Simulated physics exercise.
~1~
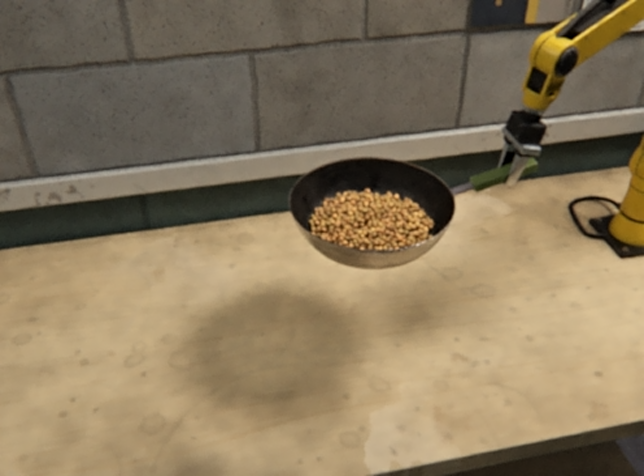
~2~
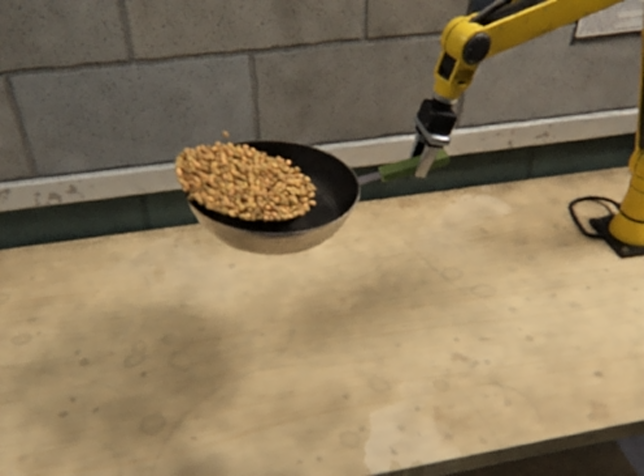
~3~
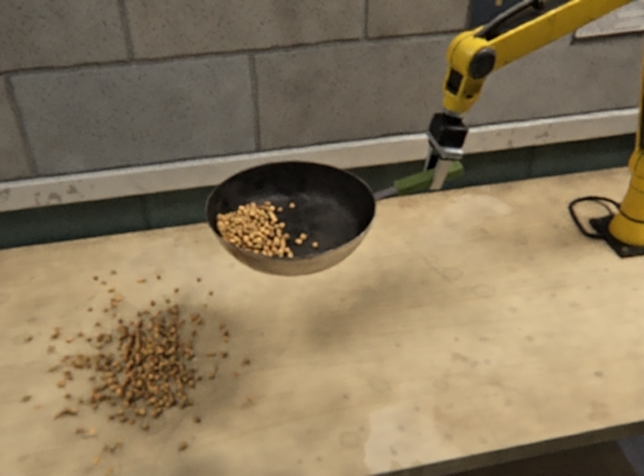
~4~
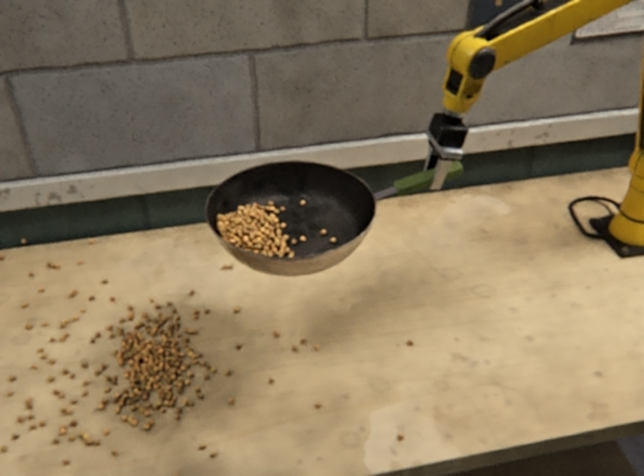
A yellow robot arm at the right grips the green handle of a dark frying pan, holding it above a pale wooden table before a grey block wall, seen from slightly above. A heap of small tan chickpeas sits in the pan. The arm swings the pan to the left, and the chickpeas surge up over its left side. The pan then shifts slightly back to the right as many land in a pile on the table below. They scatter outward around the pile, while a smaller heap remains in the pan, held still above the table.
